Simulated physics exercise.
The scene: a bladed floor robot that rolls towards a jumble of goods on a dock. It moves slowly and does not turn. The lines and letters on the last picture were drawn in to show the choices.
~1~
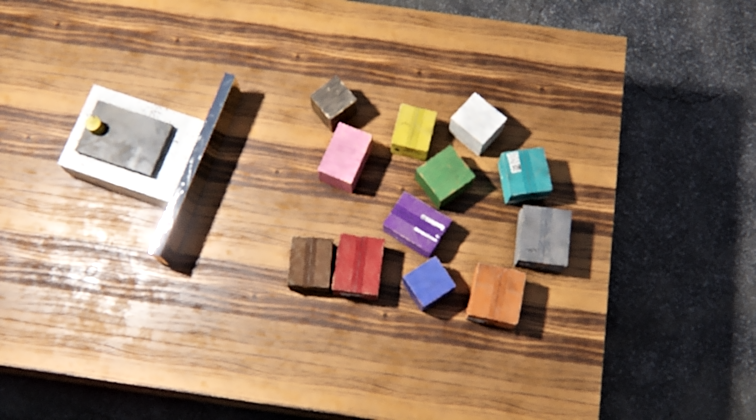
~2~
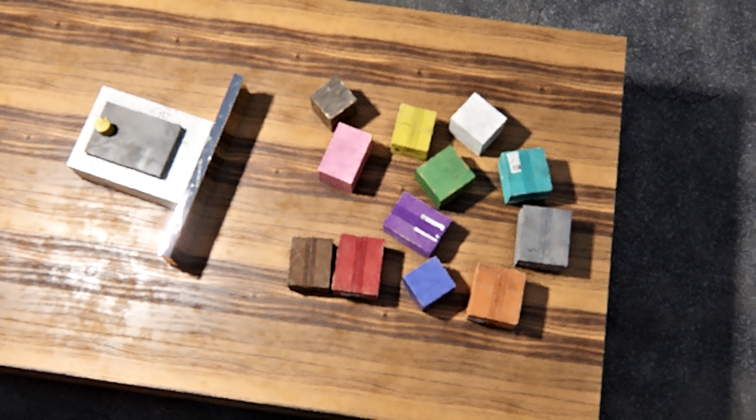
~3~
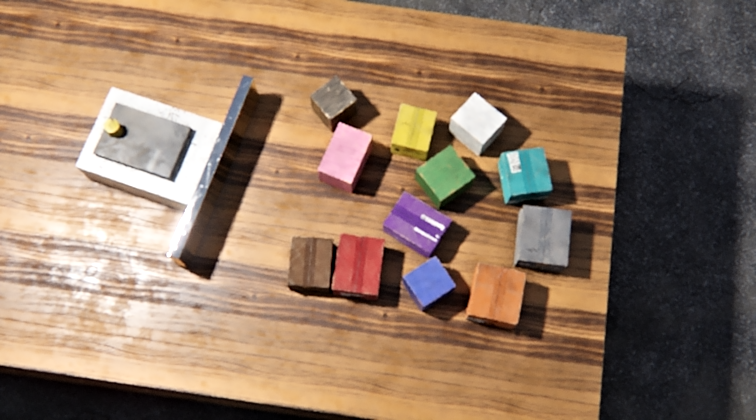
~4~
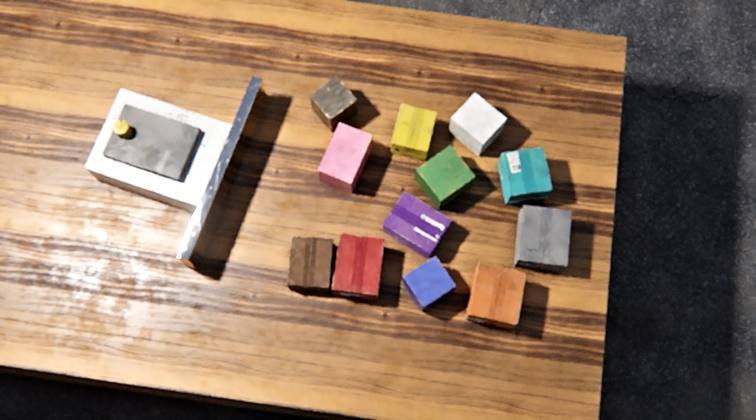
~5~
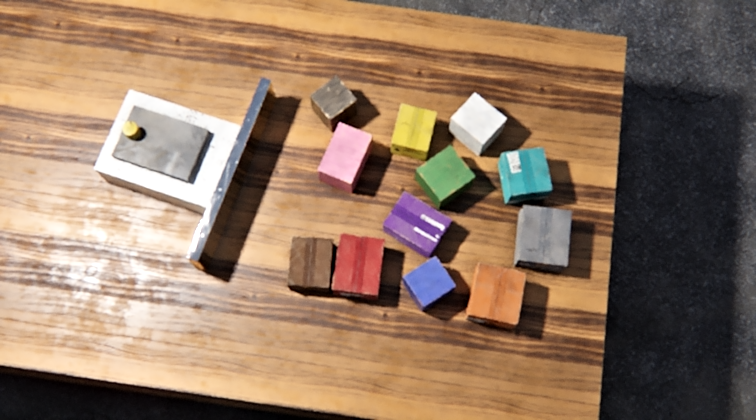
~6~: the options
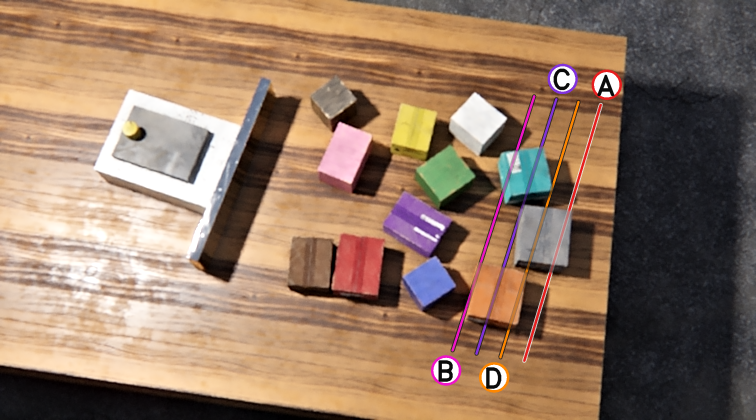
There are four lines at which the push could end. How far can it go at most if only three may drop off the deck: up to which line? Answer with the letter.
C.
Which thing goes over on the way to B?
The orange parcel.
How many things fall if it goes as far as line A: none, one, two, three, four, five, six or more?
In all, six or more.
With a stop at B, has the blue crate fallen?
No.
On the copy, A at (564, 228); B at (495, 218); C at (518, 221); D at (541, 224).
On C. First, robot (271, 159); black crate (390, 107); red parcel (379, 278).
Then, robot (374, 173); orange parcel (572, 308); turquoise parcel (555, 186).
Finally, robot (454, 184); orange parcel over the edge; turquoise parcel over the edge; three fallen.
By contrast, A drops seven; B is within the limit but short; D drops four.
